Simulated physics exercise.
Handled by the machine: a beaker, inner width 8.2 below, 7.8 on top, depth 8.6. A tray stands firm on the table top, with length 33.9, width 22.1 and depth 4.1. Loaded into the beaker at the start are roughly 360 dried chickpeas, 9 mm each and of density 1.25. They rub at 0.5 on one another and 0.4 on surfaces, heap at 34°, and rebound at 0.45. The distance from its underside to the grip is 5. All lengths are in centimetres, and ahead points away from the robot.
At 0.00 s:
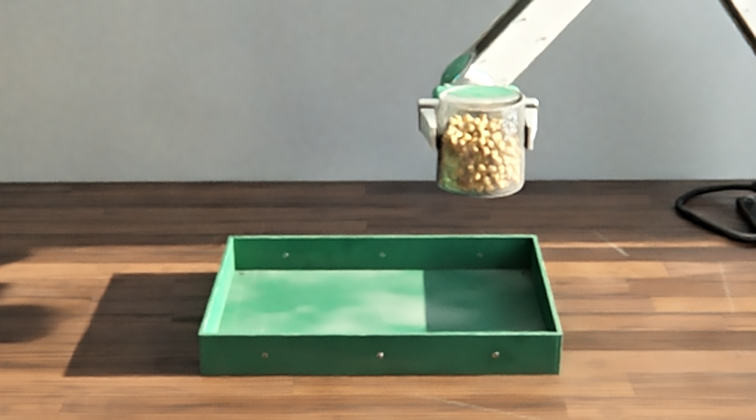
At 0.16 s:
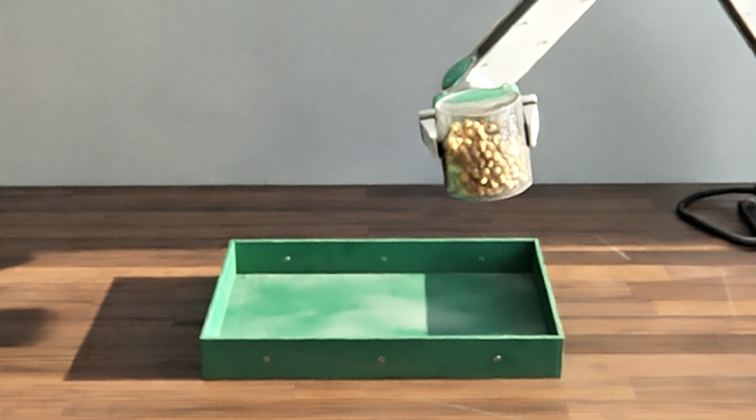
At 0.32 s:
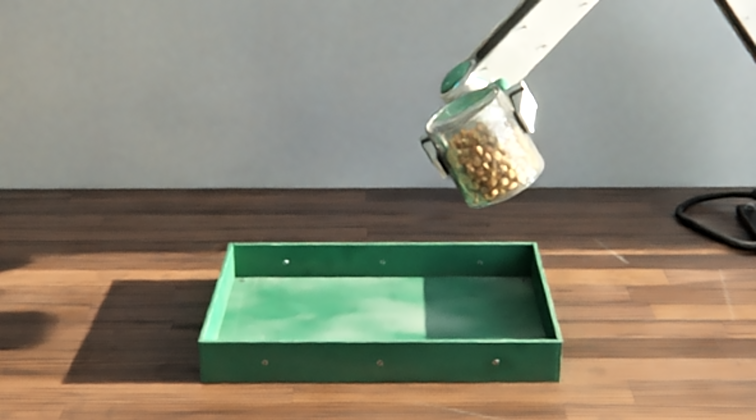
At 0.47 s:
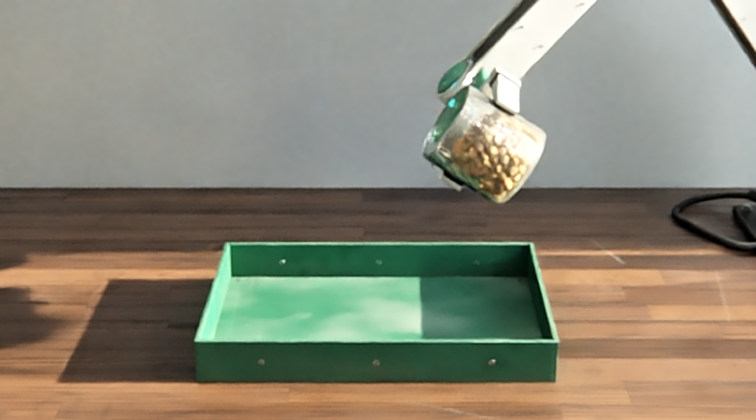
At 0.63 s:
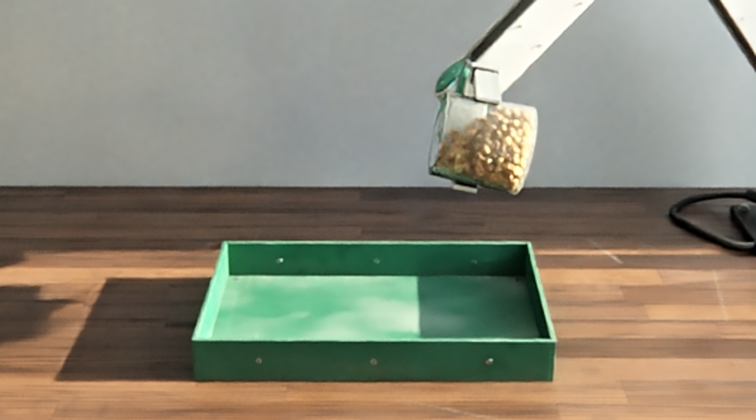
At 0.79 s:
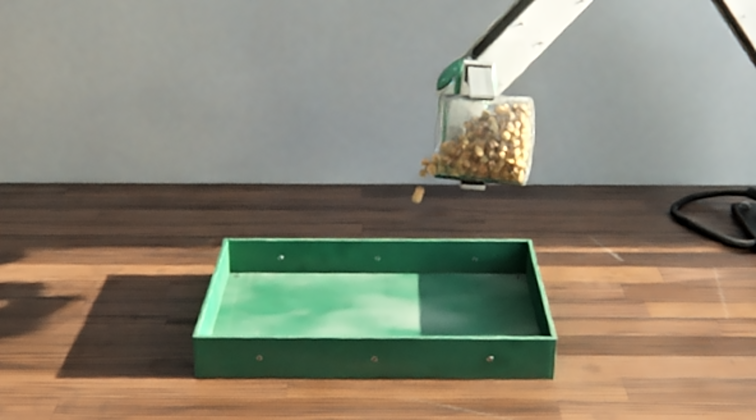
At first, a robot arm holds a clear beaker of dried chickpeas upright above an empty green tray on a wooden table. The arm steadily tilts the beaker to the left until it lies nearly on its side, the chickpeas shifting inside, and a few slip past its rim above the tray.
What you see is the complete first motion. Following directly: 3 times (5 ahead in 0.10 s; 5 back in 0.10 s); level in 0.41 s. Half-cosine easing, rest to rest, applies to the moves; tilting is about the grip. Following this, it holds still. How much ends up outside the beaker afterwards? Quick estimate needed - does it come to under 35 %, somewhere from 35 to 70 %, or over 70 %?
It comes to over 70 %.
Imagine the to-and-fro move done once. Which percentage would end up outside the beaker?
In that case it would be roughly 75 per cent.
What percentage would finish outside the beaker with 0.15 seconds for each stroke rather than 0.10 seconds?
It would be some 85 %.
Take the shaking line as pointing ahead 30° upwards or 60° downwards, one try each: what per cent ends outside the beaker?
You'd get some 100 per cent with the first setting and some 50 per cent with the second.
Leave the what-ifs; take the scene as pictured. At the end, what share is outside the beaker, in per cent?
I'd say some 95 per cent of it.
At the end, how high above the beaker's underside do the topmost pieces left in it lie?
I'd say close to 3.0 cm.
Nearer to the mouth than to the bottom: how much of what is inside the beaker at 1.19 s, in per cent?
100 %.
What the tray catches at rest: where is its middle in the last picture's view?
Centre estimate: About (292, 315).
After 1.19 s, tilted 86° forward, highest piece 19 above the table; 268 in the tray, 60 in the beaker, 36 in flight or on a rim.
After 1.60 s, tilted 42° forward, highest piece 19 above the table; 340 in the tray, 23 in the beaker, 1 on the table or floor.
After 2.00 s, level, highest piece 19 above the table; 340 in the tray, 23 in the beaker, 1 on the table or floor.
After 3.05 s, level, highest piece 19 above the table; 340 in the tray, 23 in the beaker, 1 on the table or floor.
At rest, 340 in the tray, 23 in the beaker, 1 on the table or floor. That is 94 % outside the beaker.
